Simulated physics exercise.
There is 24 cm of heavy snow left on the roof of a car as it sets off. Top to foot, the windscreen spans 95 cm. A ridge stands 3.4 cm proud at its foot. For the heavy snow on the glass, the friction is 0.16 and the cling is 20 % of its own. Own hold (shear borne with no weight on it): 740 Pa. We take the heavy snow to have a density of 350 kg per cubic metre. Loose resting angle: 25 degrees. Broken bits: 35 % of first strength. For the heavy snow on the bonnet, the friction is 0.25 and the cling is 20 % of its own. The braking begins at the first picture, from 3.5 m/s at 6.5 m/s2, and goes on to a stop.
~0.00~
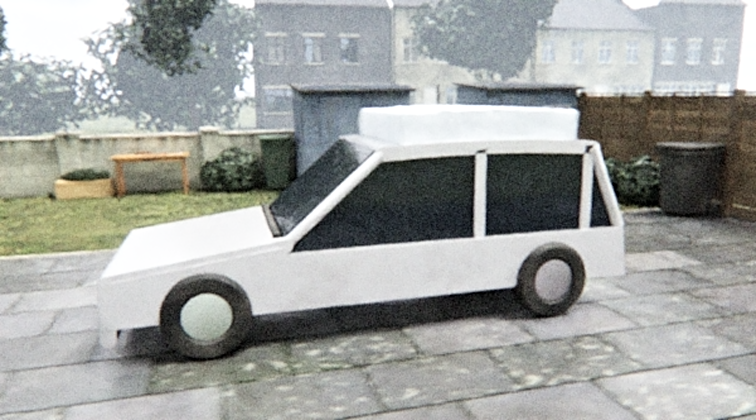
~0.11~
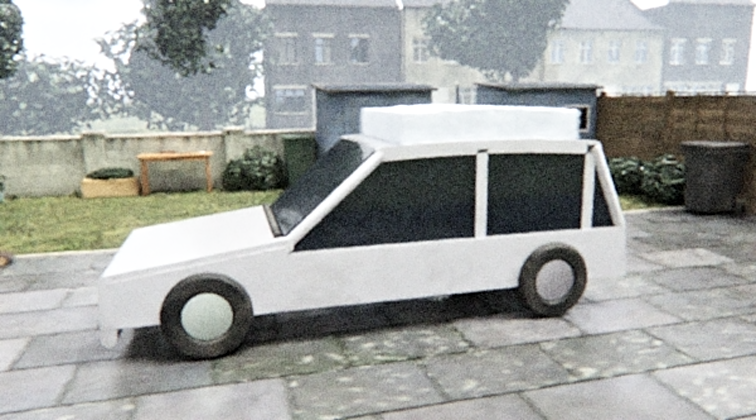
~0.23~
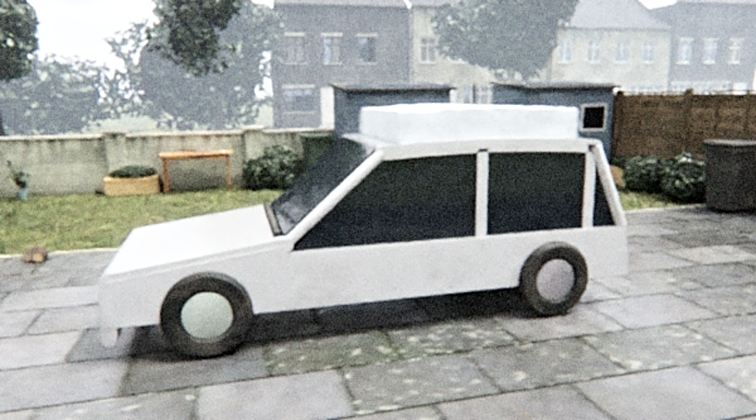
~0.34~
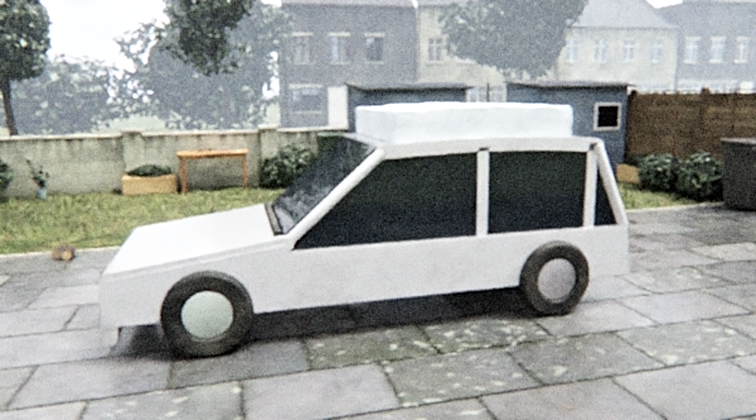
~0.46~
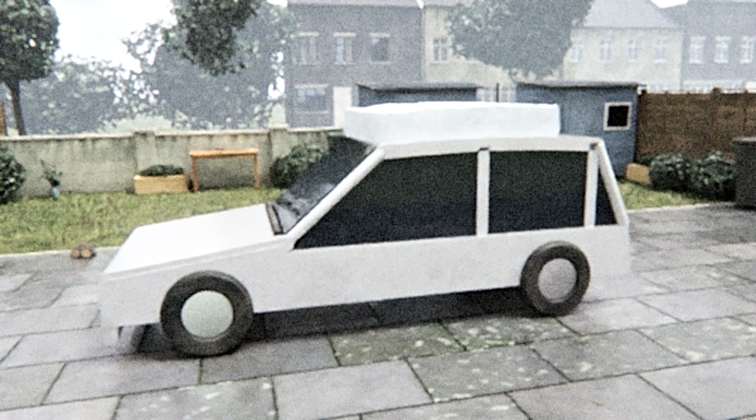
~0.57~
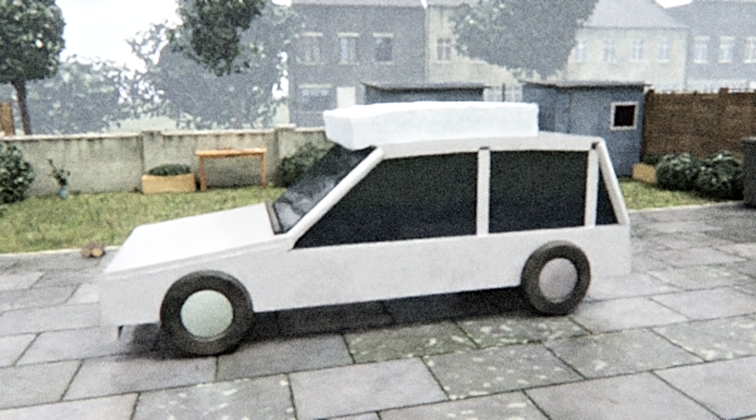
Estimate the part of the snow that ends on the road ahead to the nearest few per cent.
About 72 %.
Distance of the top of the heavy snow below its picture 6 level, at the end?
Measured change: About 70 cm.
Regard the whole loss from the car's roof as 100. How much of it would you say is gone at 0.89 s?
About 60 out of 100.
After 0.89 s, 37 % of the snow is on the roof, 46 % on the glass, 17 % on the bonnet and none has gone off the nose.
After 1.27 s, none of the snow is on the roof, 33 % on the glass, 67 % on the bonnet and none has gone off the nose.
After 1.66 s, none of the snow is on the roof, 4 % on the glass, 82 % on the bonnet and 14 % has gone off the nose.
After 2.04 s, none of the snow is on the roof, 3 % on the glass, 63 % on the bonnet and 34 % has gone off the nose.
After 3.00 s, at the end, none of the snow is on the roof, 3 % on the glass, 25 % on the bonnet and 72 % has gone off the nose.
